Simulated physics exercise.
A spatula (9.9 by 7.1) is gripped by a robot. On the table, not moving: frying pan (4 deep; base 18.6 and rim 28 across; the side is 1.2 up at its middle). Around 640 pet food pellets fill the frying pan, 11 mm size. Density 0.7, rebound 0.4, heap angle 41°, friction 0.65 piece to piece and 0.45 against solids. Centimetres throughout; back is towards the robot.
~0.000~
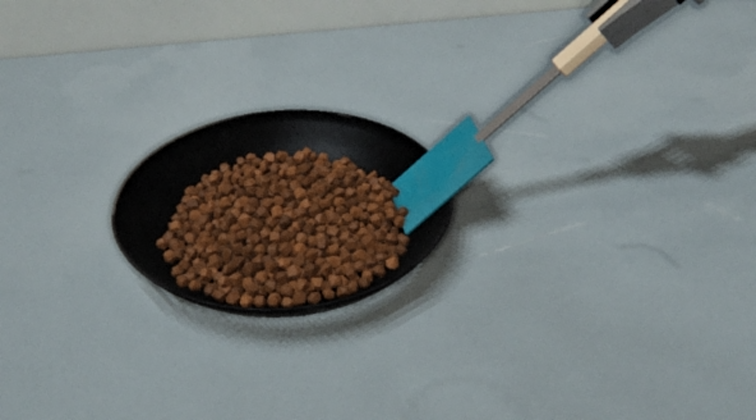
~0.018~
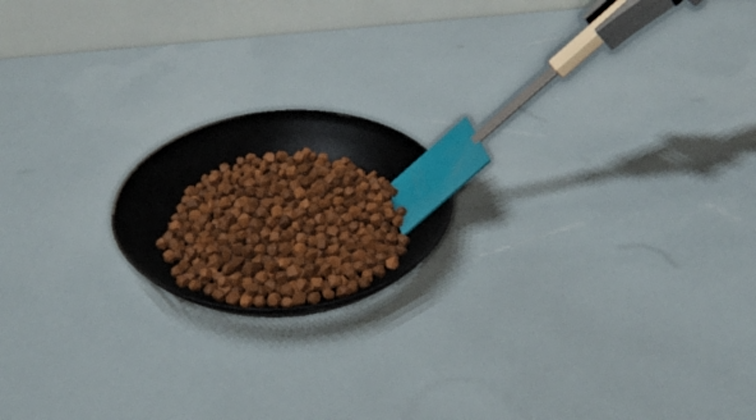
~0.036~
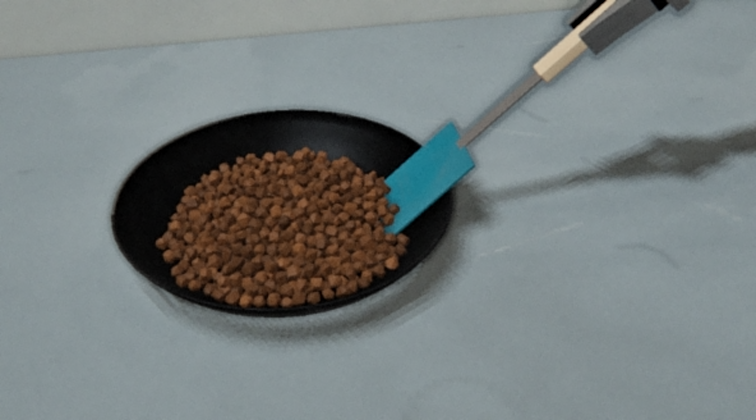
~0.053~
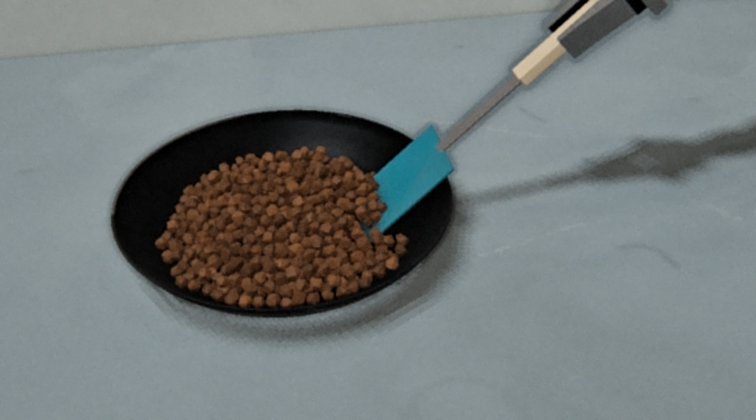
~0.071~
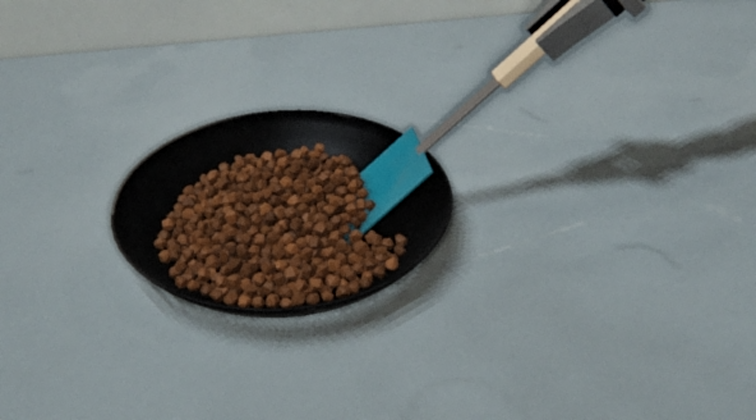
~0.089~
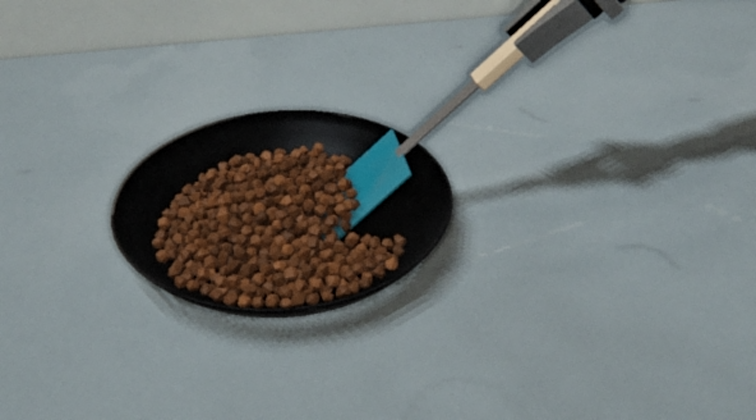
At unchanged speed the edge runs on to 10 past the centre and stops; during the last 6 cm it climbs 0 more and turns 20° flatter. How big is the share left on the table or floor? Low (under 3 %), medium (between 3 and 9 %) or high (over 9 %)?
A high share, over 9 %, ends on the table or floor.
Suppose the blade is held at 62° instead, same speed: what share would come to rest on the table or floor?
In that case some 20 per cent.
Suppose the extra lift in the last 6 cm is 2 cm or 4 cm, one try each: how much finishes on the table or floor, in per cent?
About 20 and 25 per cent.
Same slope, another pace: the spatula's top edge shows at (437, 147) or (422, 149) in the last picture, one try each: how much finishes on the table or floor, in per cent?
About 10 and 5 per cent.
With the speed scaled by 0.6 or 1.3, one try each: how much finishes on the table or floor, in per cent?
Some 5 and 15 per cent.
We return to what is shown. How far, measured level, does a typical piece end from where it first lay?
Roughly 4 cm.
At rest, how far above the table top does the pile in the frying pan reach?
Roughly 6.0 cm.
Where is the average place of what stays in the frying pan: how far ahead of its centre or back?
Roughly 4.0 cm ahead.
After 0.13 s, sloping 43°, highest piece 6 above the table; 642 in the frying pan.
After 0.18 s, sloping 37°, highest piece 6 above the table; 642 in the frying pan.
After 0.40 s, sloping 23°, highest piece 8 above the table; 563 in the frying pan, 73 on the table or floor, 6 on the blade or in flight.
After 1.45 s, sloping 23°, highest piece 6 above the table; 563 in the frying pan, 79 on the table or floor.
In the end, 563 in the frying pan, 79 on the table or floor. That is 12 % on the table or floor.
